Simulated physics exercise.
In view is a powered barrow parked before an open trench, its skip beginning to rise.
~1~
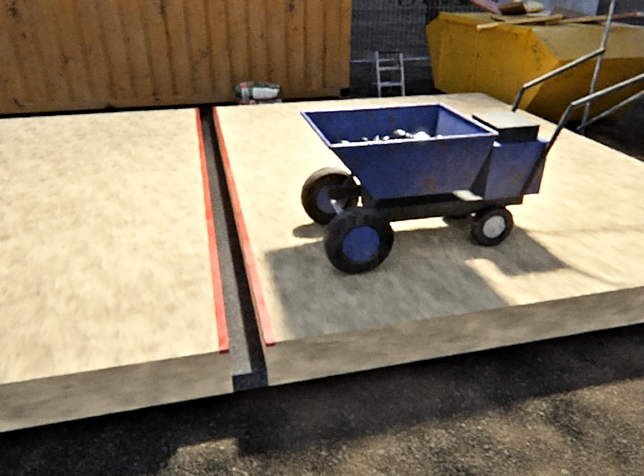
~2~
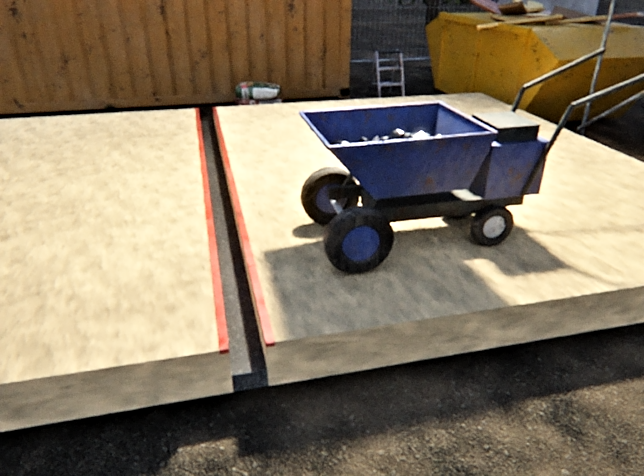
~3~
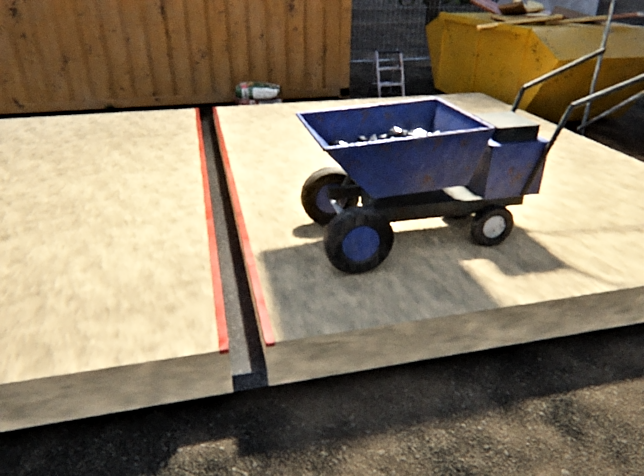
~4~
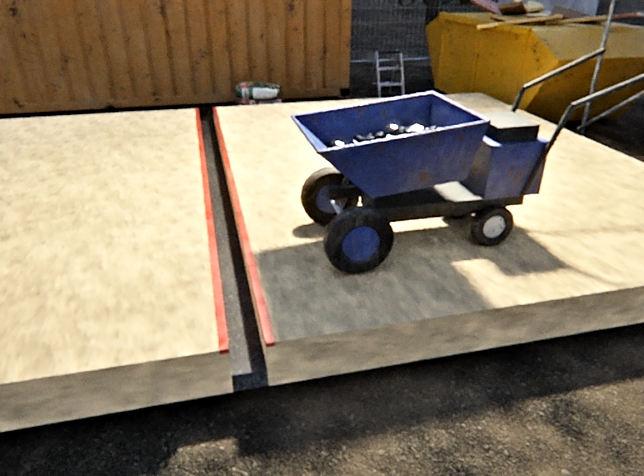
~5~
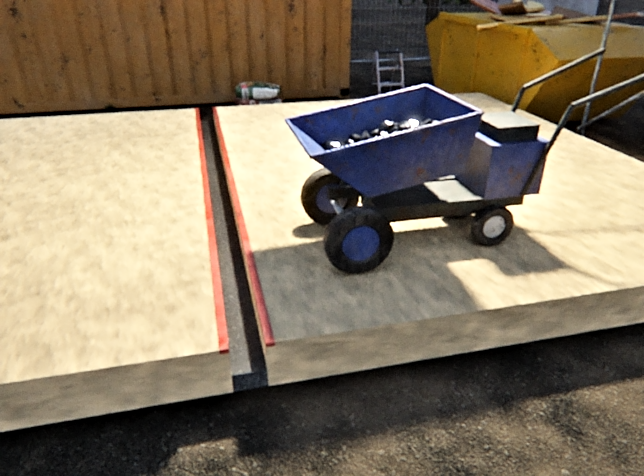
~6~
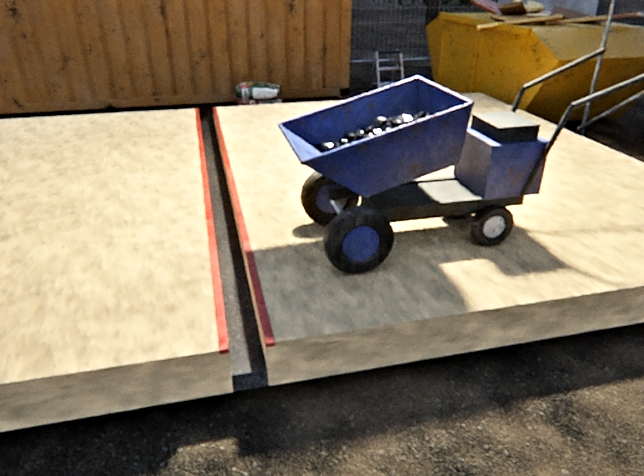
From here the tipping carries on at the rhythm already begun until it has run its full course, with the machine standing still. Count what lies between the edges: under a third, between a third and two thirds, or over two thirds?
From what I can see, the trench share is a third to two-thirds.
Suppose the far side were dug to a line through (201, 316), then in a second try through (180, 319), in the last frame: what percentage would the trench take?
80 %, then 100 %.
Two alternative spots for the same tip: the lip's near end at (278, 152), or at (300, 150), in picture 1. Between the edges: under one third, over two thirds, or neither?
Record - trial one: Below one third; trial two: Under a third.
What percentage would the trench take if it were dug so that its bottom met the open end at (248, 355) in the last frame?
Some 40 per cent.
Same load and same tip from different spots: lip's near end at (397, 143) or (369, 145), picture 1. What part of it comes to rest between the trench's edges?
30 and 50 in a hundred, in that order.
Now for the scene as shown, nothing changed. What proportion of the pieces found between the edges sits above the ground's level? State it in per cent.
My estimate would be close to 25 per cent.
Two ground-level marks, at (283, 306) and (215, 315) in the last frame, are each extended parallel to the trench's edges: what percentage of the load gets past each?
About 100 percent, then about 40 percent.
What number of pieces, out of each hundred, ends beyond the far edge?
Roughly 45 percent.
Shortly afterwards, skip tipped steeply; the whole lot in the skip.
Next, skip tipped right over; all but a few in the skip; only a few in or heaped over the trench.
Some moments later, skip tipped right over; a little in the skip; only a few short of the trench; near half in or heaped over the trench; near a third beyond it.
In the end, skip tipped right over; only a few short of the trench; near half in or heaped over the trench; near half beyond it.
